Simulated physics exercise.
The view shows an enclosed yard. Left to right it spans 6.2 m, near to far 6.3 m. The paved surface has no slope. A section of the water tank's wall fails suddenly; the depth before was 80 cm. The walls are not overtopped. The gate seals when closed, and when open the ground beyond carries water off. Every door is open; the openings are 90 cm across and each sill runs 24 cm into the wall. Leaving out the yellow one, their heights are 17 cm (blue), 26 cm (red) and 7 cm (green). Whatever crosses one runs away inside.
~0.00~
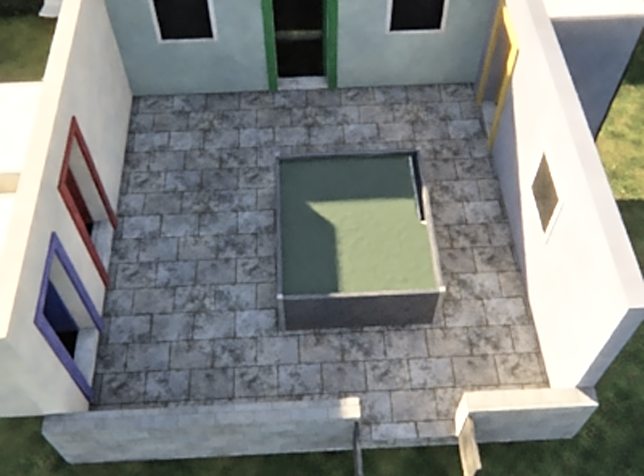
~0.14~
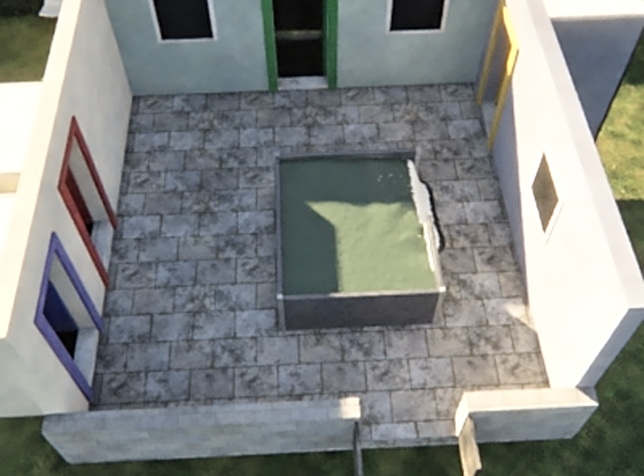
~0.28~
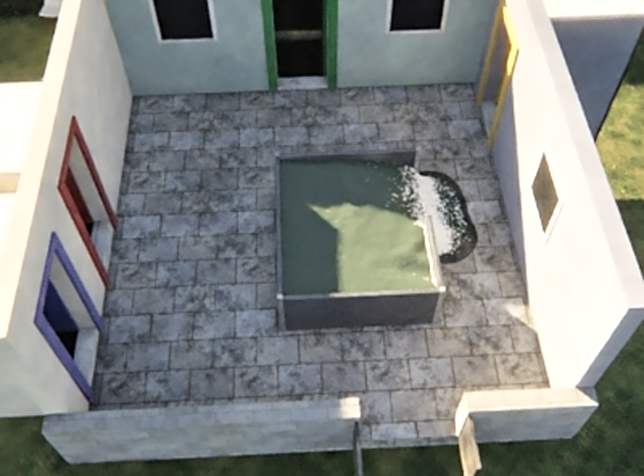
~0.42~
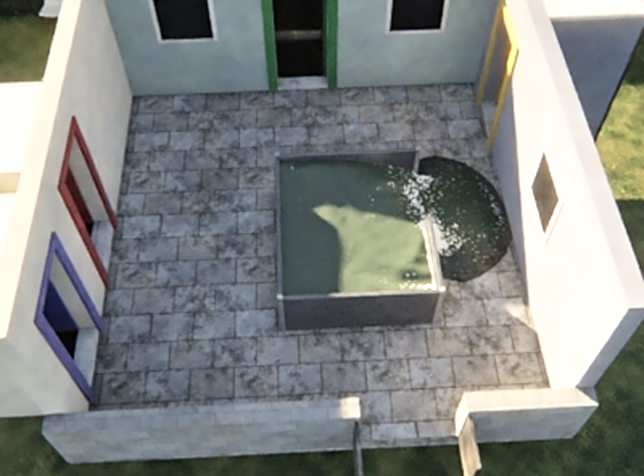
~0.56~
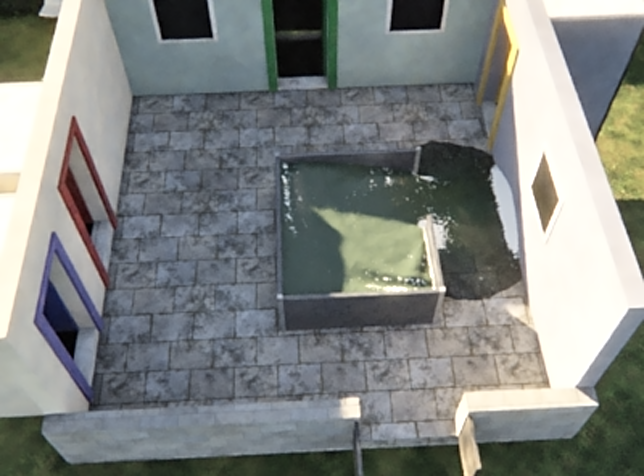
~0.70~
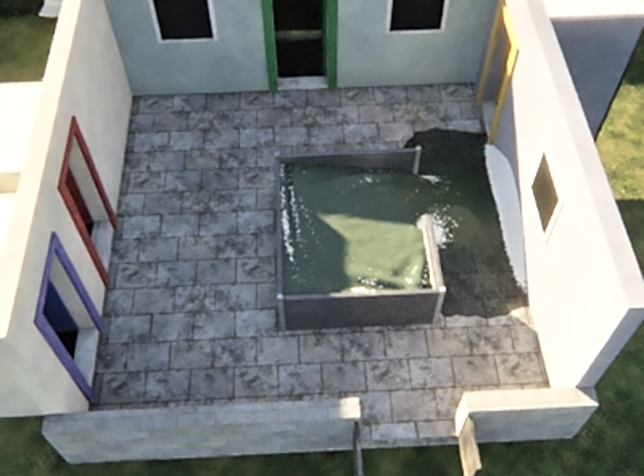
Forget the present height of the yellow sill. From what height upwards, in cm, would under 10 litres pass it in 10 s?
About 25 cm.
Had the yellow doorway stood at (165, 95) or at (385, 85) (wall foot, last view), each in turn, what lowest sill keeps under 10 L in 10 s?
About 15 and 20 cm.
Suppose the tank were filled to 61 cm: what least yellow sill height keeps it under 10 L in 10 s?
Then roughly 18 cm.
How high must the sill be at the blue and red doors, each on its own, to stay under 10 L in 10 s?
About 14.0 cm at blue and 7.5 cm at red.
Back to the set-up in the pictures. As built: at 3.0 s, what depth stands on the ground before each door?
Depths in cm: Blue 0, red 0, green 8, yellow 16.
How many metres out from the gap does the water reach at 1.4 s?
About 3.6 m.
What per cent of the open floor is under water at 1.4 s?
Near 20 per cent is wet.
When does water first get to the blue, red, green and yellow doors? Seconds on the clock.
Arrival: Blue 4.5 s, red 4.5 s, green 2.2 s, yellow 0.8 s.
After 1.4 s water covers 20 % of the floor, deepest (58 cm) near (490, 208); 20 cm at the yellow door, 2 litres in over its 10 cm sill.
After 3.0 s water covers 45 % of the floor, deepest (39 cm) near (476, 103); 16 cm at the yellow door, 59 litres in over its 10 cm sill.
After 10.0 s water covers 100 % of the floor, deepest (17 cm) near (214, 343); 10 cm at the yellow door, 158 litres in over its 10 cm sill.
At the yellow door as built, the water arrived by 0.9 s and peaked near 21 cm at 1.6 s.
Run again over the same 10 s with other heights there, 17 litres in over 22.5 cm, 1 litre over 30.5 cm. The limit of 10 litres is kept from about 25 cm up.
